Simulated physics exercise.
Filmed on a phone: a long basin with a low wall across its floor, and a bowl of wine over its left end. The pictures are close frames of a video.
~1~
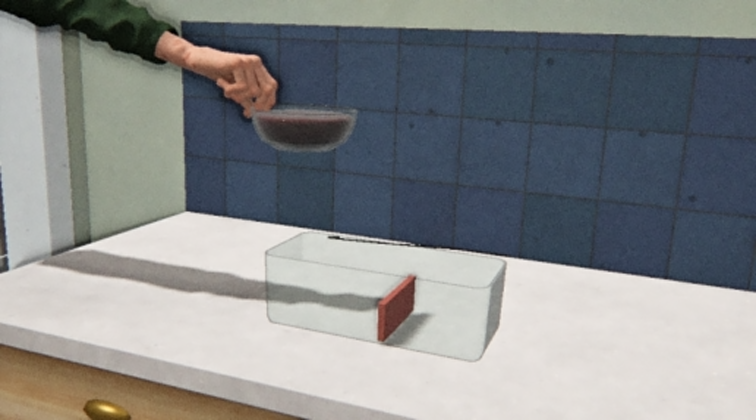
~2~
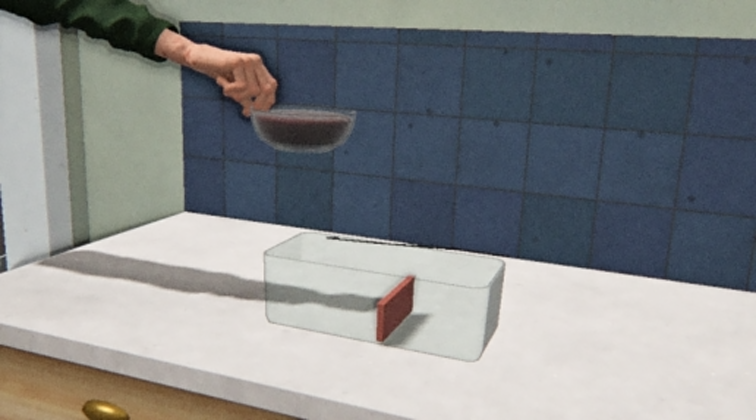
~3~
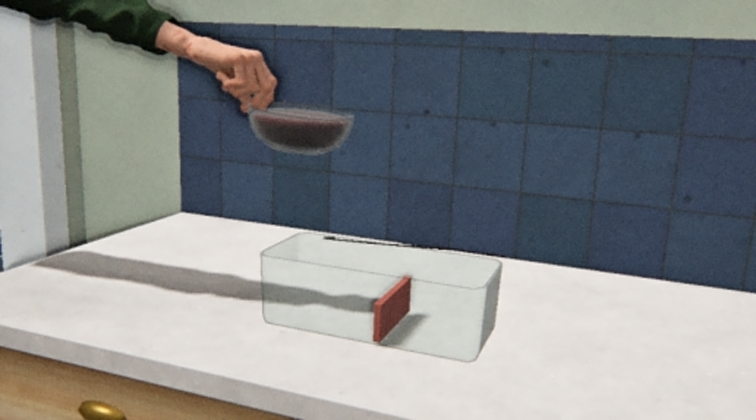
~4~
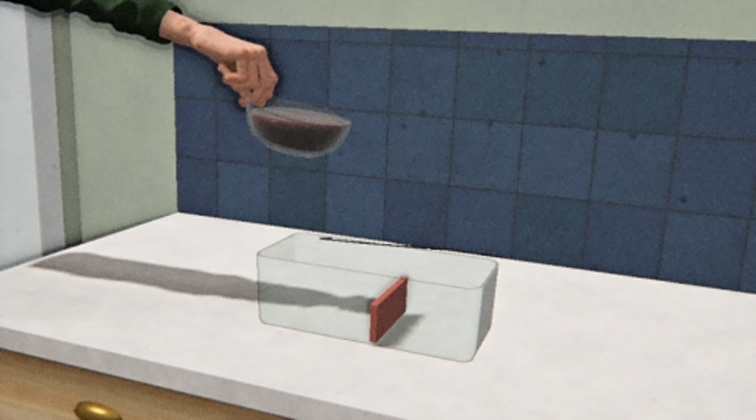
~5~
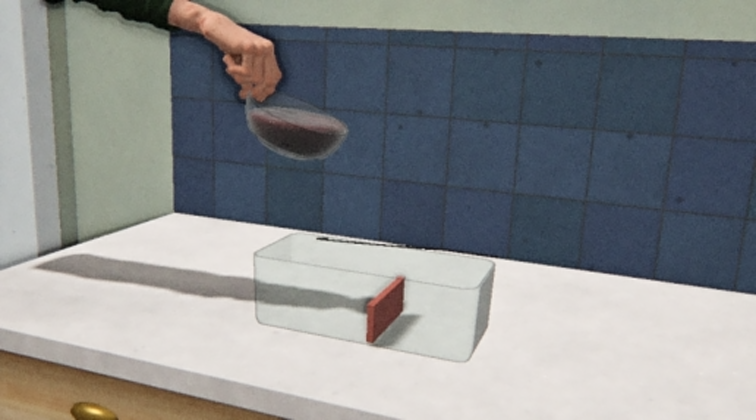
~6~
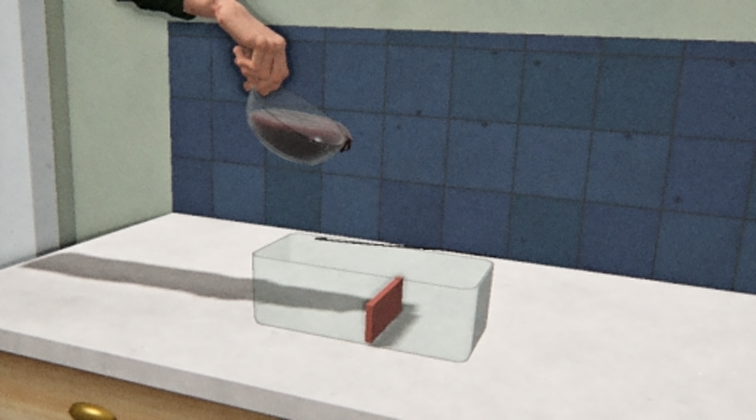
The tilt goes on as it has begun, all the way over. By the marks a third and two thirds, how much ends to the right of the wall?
In the end under a third is right of the wall.
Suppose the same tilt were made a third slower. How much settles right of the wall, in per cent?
Some 30 per cent.
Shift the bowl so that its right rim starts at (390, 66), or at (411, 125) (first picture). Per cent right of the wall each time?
Roughly 75 per cent, and 85 per cent.
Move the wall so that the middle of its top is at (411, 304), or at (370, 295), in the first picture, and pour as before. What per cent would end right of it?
Roughly 10 per cent, and 70 per cent.
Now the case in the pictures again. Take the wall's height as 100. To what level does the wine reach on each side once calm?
The left part 30 per cent, the right part 10.
A moment on, the bowl is tipped on its side and 7 per cent is still to pour, 27 is left of the wall and 10 right of it.
Next, the bowl is tipped right over and 0 per cent is still to pour, 78 is left of the wall and 16 right of it.
Then the bowl is tipped right over and 0 per cent is still to pour, 73 is left of the wall and 17 right of it.
Later the bowl is tipped right over and 0 per cent is still to pour, 74 is left of the wall and 18 right of it.
Finally, 74 per cent lies left of the wall, 18 right of it and 8 outside.
